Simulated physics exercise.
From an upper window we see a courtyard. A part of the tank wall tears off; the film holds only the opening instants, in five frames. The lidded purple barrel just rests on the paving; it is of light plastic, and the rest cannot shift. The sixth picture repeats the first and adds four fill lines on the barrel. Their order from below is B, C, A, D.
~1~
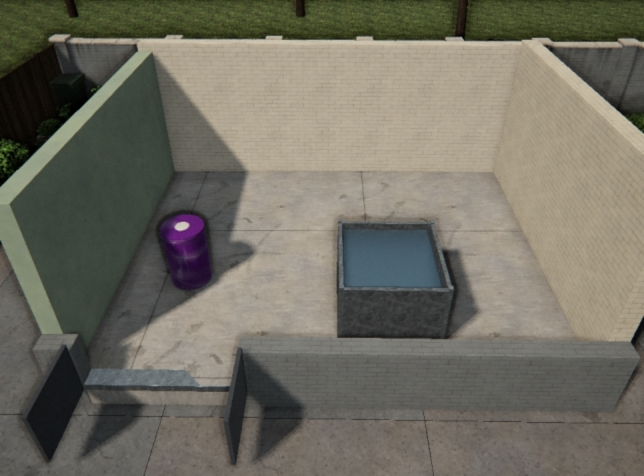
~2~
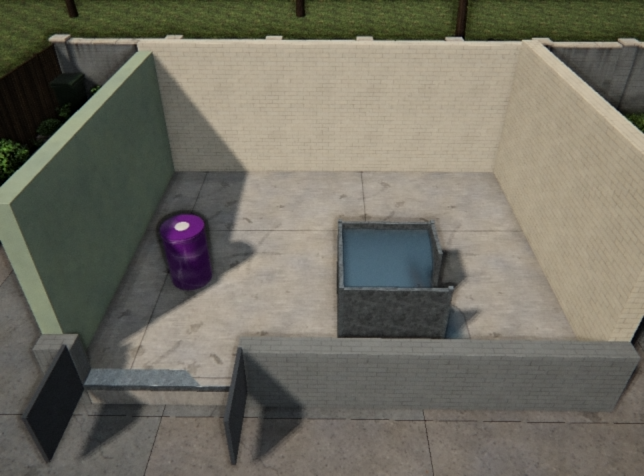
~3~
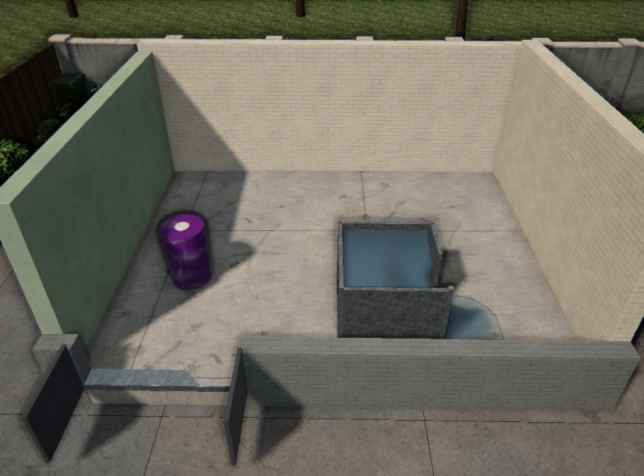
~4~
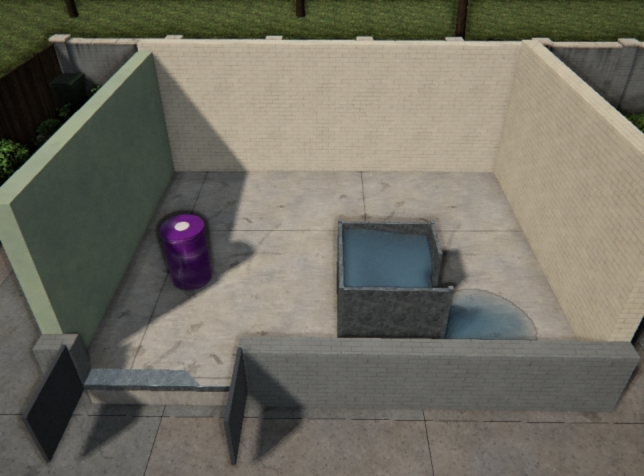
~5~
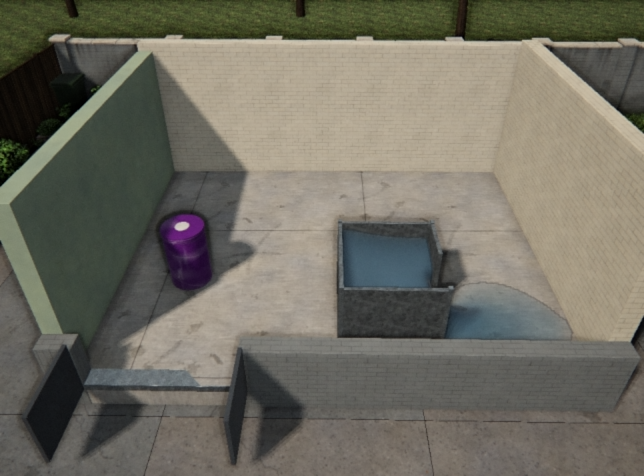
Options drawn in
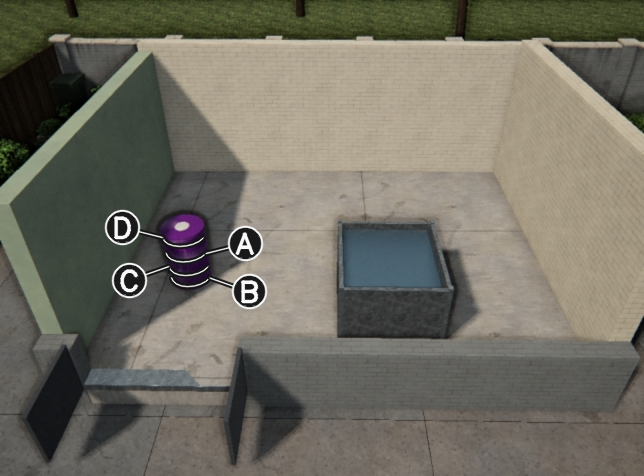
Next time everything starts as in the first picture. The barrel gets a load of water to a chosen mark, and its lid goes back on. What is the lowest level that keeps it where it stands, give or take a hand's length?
It is B.
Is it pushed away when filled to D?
No, not at all.
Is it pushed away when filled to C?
No.
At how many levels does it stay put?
All four.
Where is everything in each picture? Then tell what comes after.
The first frame shows lid of the purple barrel at (183, 226); tank full, its middle at (390, 258); open gate at (160, 338).
In the second frame, water covers 1 % of the ground, mostly out of sight from here.
In the third frame, 3 % of the ground wet, in view closest to the barrel at (458, 302).
In the fourth frame, 5 % of the ground wet, in view closest to the barrel at (458, 302).
The fifth frame shows lid of the purple barrel at (183, 226); 8 % of the ground wet, in view closest to the barrel at (457, 302).
On the marked copy, A at (182, 262); B at (187, 286); C at (185, 275); D at (179, 246); from the bottom up B, C, A, D.
For mark A, it does not move.
For mark B, it does not move.
For mark C, it does not move.
For mark D, it does not move.
